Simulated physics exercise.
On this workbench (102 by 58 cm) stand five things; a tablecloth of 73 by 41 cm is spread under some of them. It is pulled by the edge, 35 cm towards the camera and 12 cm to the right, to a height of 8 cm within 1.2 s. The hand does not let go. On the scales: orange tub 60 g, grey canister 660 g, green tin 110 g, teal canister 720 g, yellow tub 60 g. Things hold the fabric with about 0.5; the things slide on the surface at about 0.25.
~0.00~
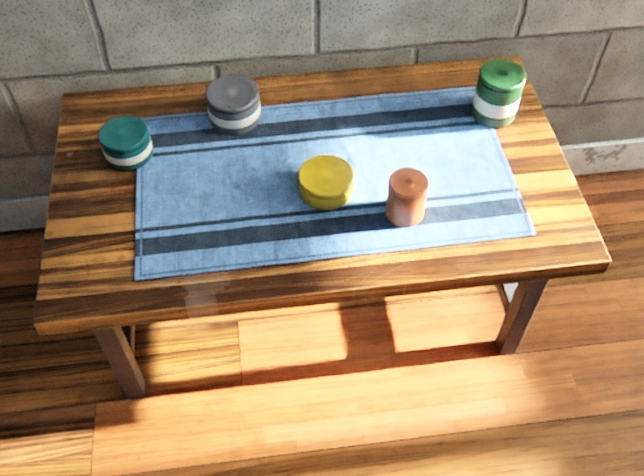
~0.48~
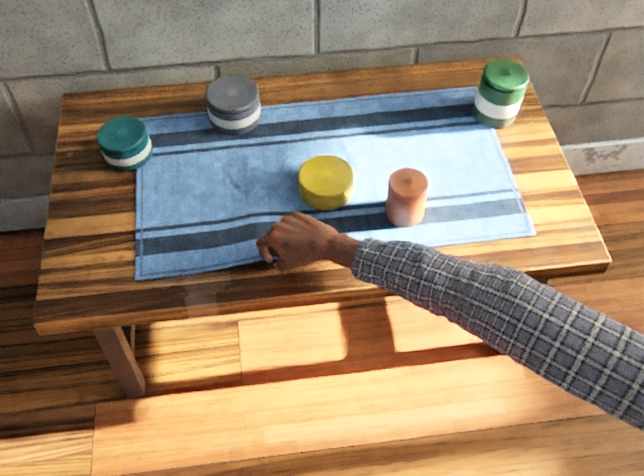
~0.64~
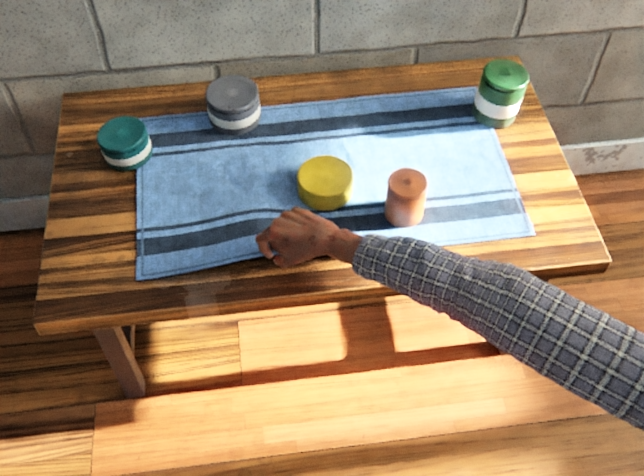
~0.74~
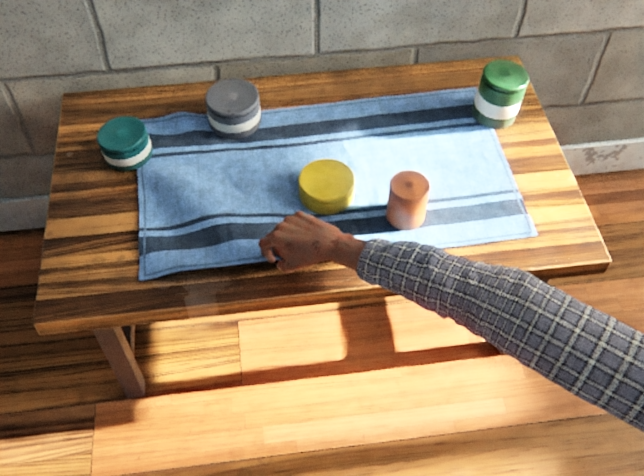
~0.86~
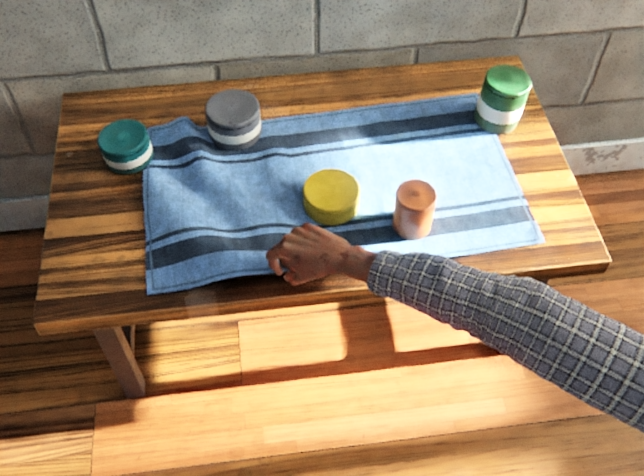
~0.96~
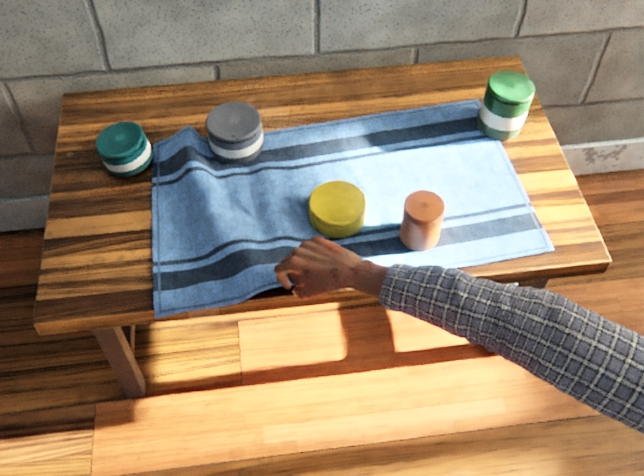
On a wooden workbench by a block wall, a hand gripped the front edge of a blue striped cloth and slowly pulled it forward, and the yellow and orange tubs shifted along with it.
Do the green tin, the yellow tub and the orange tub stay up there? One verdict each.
The green tin stays on, the yellow tub drops off, the orange tub goes over the edge.
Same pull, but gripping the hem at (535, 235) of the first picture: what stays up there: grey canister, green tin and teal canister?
Then: Grey canister stays on, green tin goes over, teal canister stays on.
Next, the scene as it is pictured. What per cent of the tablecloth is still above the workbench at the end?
About 20 per cent.
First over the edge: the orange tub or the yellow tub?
The orange one.
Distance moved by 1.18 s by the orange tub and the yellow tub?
About: Orange tub 15 cm, yellow tub 15 cm.
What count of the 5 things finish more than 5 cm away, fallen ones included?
I count 4.
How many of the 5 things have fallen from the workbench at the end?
I count 2.
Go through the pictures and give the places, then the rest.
Green tin (503, 73); yellow tub (326, 174); orange tub (409, 181); tablecloth corners (135, 280) (536, 235), in the first picture.
Green tin (505, 73); tablecloth corners (136, 280) (535, 235); grip (272, 260), in the second picture.
Tablecloth corners (137, 280) (535, 235); grip (272, 255), in the third picture.
Grey canister (232, 96); orange tub (410, 184); yellow tub (327, 178); tablecloth corners (139, 280) (537, 236); grip (275, 260), in the fourth picture.
Grey canister (232, 107); green tin (508, 79); orange tub (417, 194); tablecloth corners (147, 295) (545, 243); grip (282, 272), in the fifth picture.
Green tin (511, 85); yellow tub (338, 201); orange tub (425, 205); tablecloth corners (156, 318) (154, 144) (554, 250); grip (291, 286), in the sixth picture.
At 1.2 s, 80 % of the tablecloth is still over the top; yellow tub 16 cm off its start, orange tub 14 cm off its start, green tin 10 cm off its start.
At 1.4 s, 55 % of the tablecloth is still over the top; yellow tub 25 cm off its start, orange tub 25 cm off its start, green tin 17 cm off its start.
At 1.6 s, 30 % of the tablecloth is still over the top; orange tub over the edge, yellow tub 34 cm off its start at (380, 348), green tin 28 cm off its start at (553, 176).
At 1.8 s, 20 % of the tablecloth is still over the top; orange tub over the edge, yellow tub over the edge, green tin 34 cm off its start.
At 3.4 s, 20 % of the tablecloth is still over the top; yellow tub over the edge, orange tub over the edge, green tin 35 cm off its start at (567, 210), grey canister 44 cm off its start at (257, 269).
